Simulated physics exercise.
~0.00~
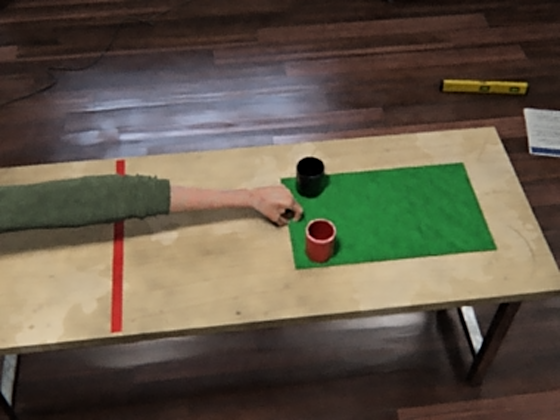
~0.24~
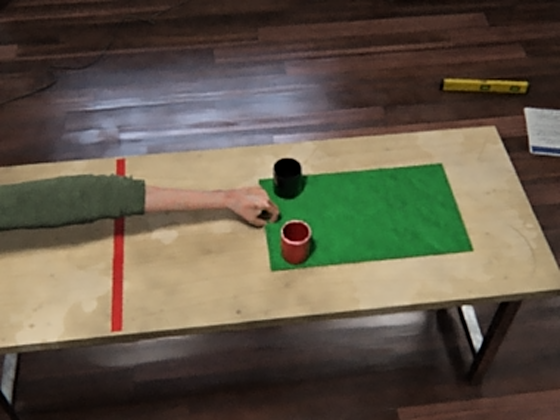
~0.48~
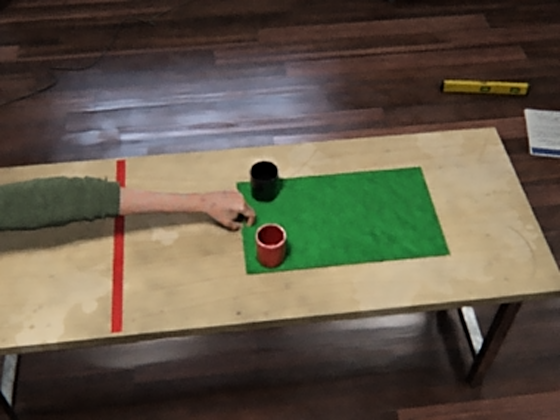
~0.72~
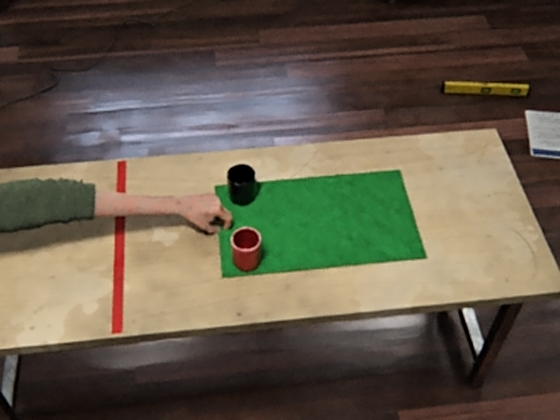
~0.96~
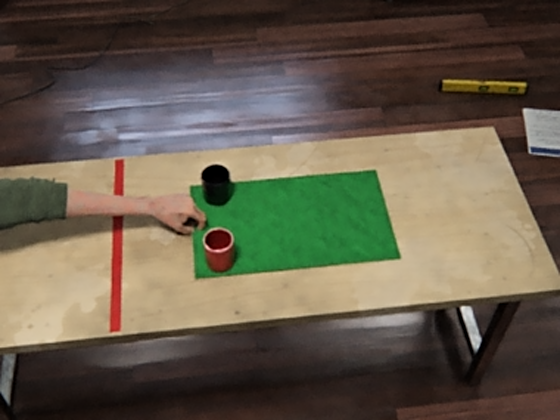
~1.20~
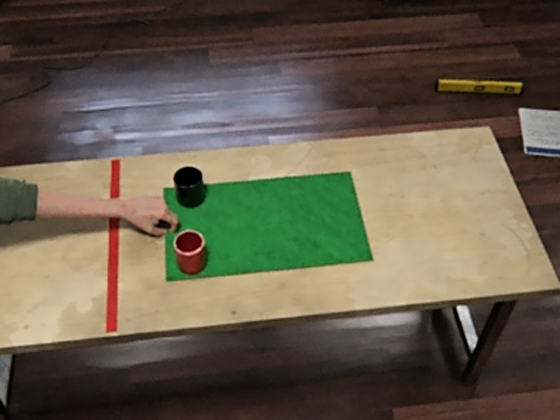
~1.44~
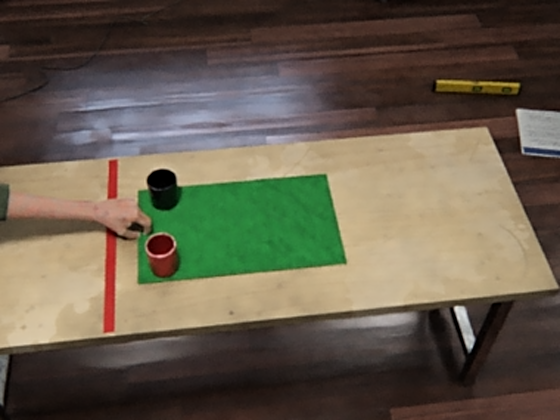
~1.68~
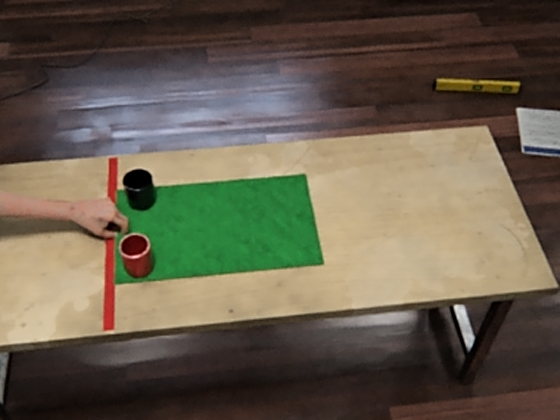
A green cloth carrying a black mug and a red mug lies on a pale wooden workbench, seen from above at a slight angle over a dark wood floor. The black mug stands near the cloth's far left corner and the red one near its closer left corner, while a yellow level rests on the floor at upper right. A hand reaching from the left grips the cloth's left edge and pulls it steadily leftward, both mugs riding upright. As the arm withdraws, the edge reaches the red tape stripe, with both mugs still standing on the cloth.
